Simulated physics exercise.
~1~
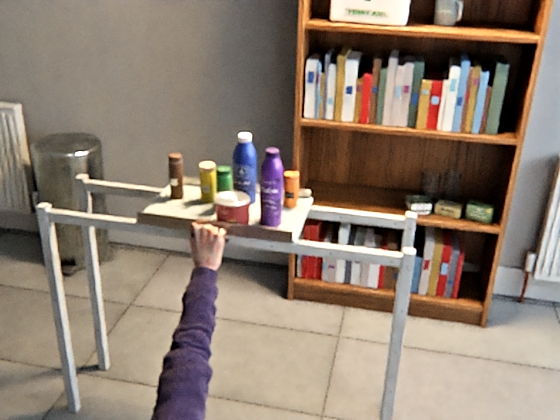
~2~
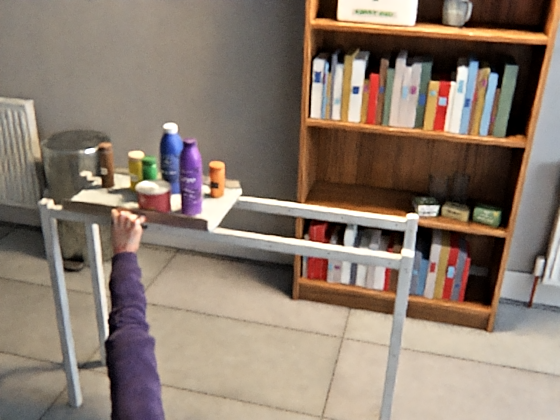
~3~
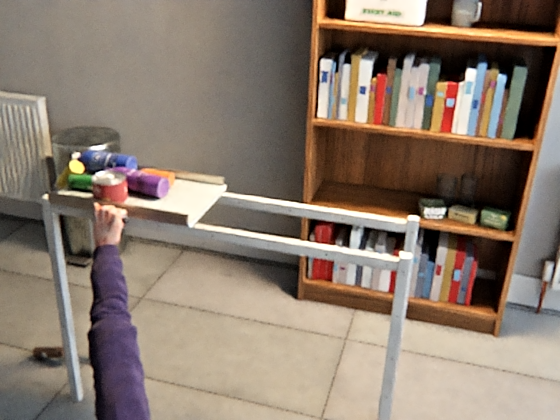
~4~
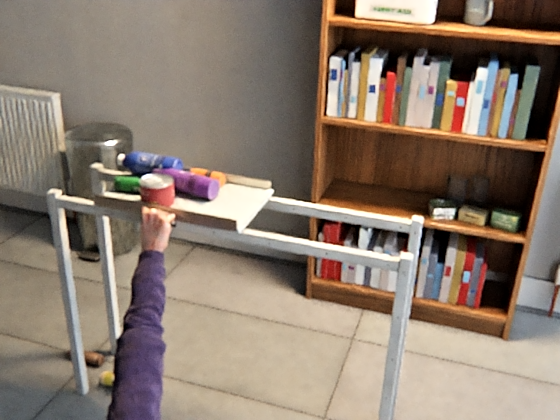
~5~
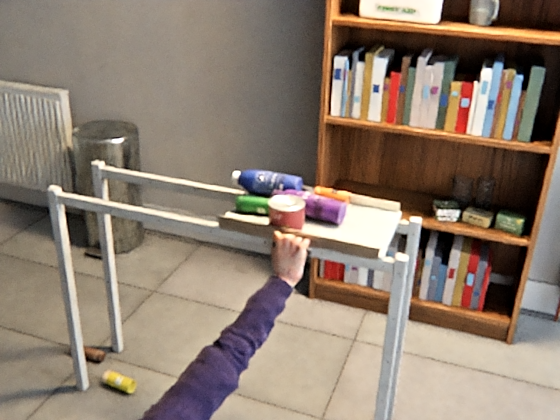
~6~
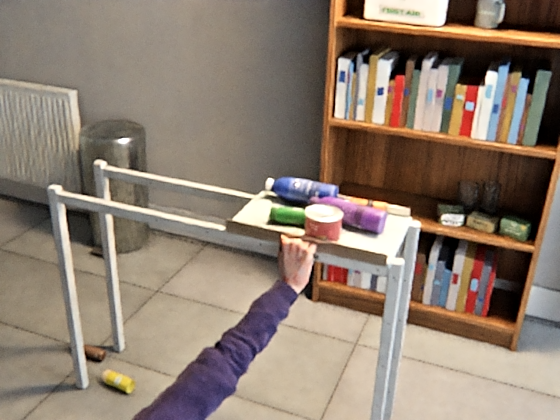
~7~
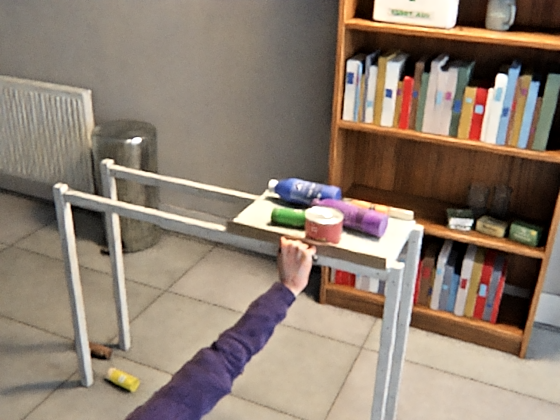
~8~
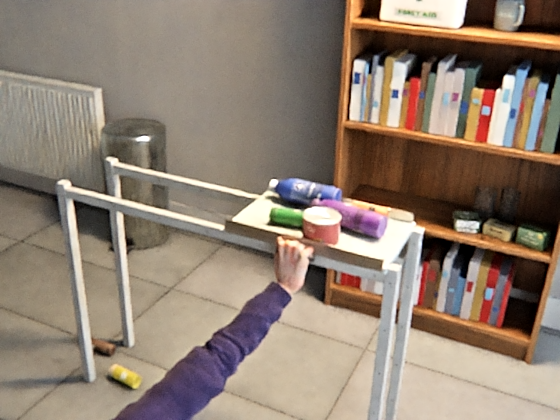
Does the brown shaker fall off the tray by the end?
Yes, the brown shaker comes off at the left end and is lying on the floor at the end, while the purple bottle stays on the tray, tipped on its side.
